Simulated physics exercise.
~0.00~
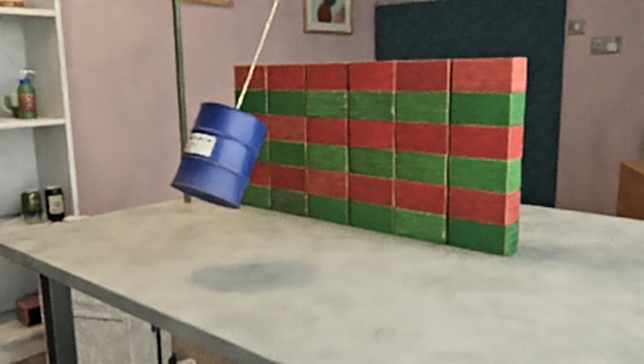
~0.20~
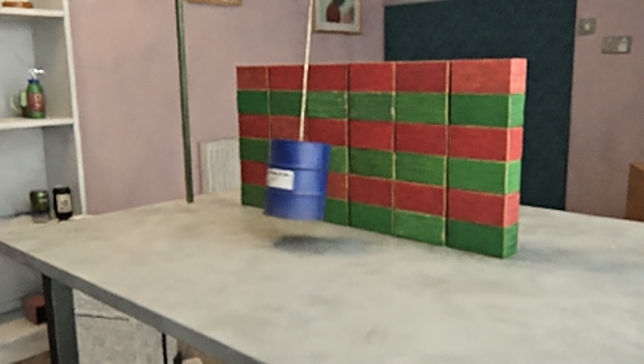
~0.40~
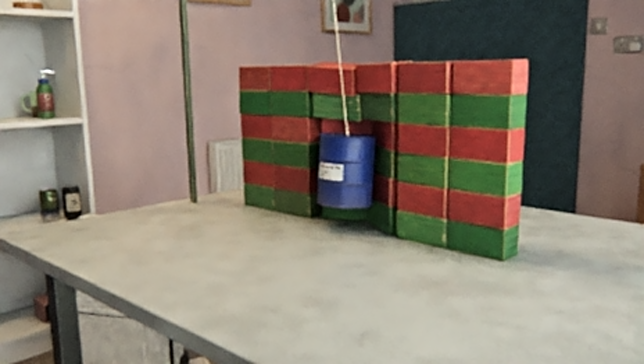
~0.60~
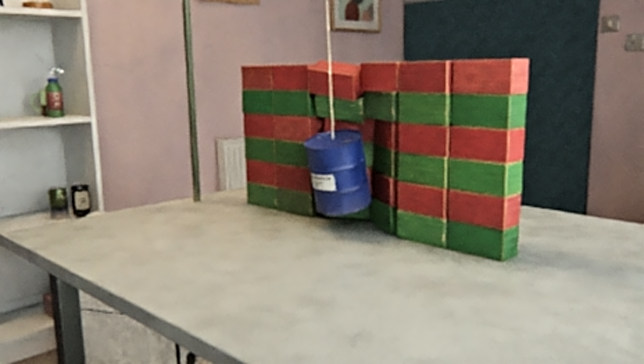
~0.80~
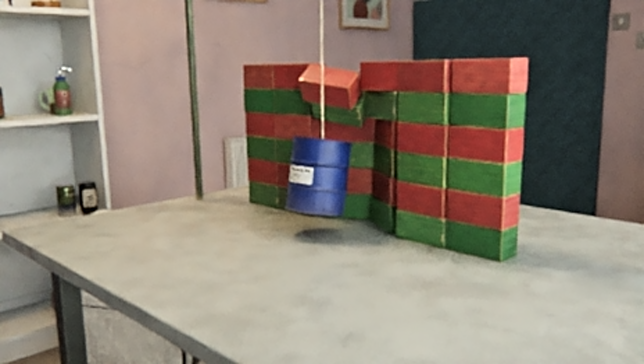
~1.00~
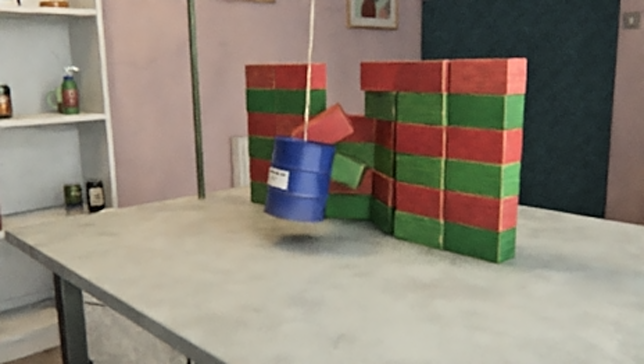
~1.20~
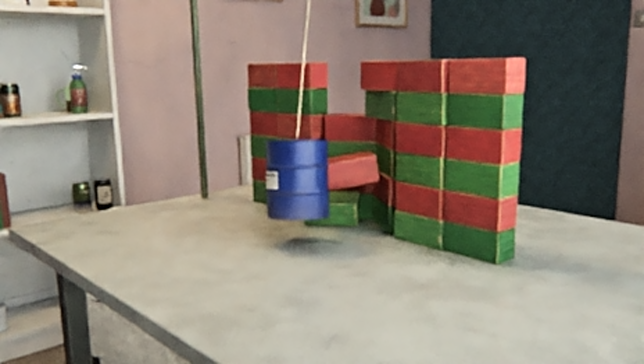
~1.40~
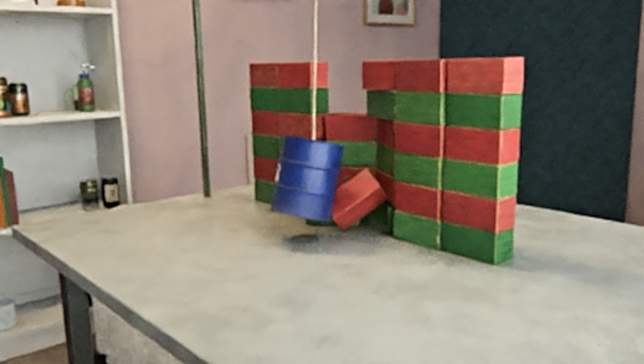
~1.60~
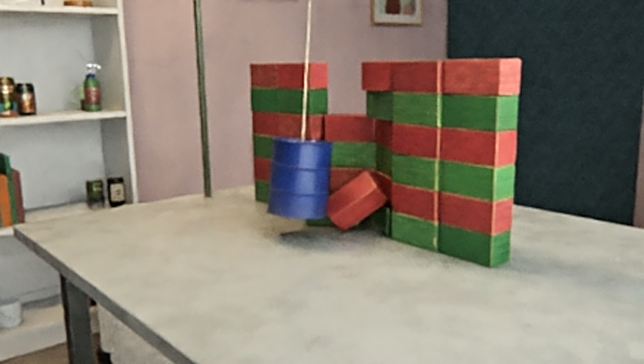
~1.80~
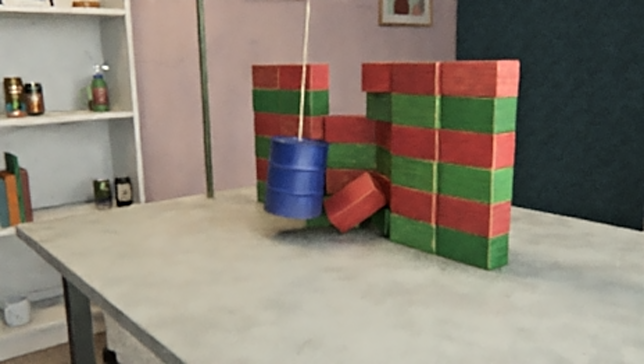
In a room with pink walls and a white shelf at left, a grey tabletop is seen from slightly above, the view drifting slowly sideways. A wall of red and green blocks stands on it, with a blue drum hanging on a line at the left. The drum swings right into the wall, pushing in the blocks near its middle. As it swings back left, a red block from the top row tilts and tumbles down with a green one, leaving a gap. The drum hangs almost still beside the leaning red block, the rest still standing.
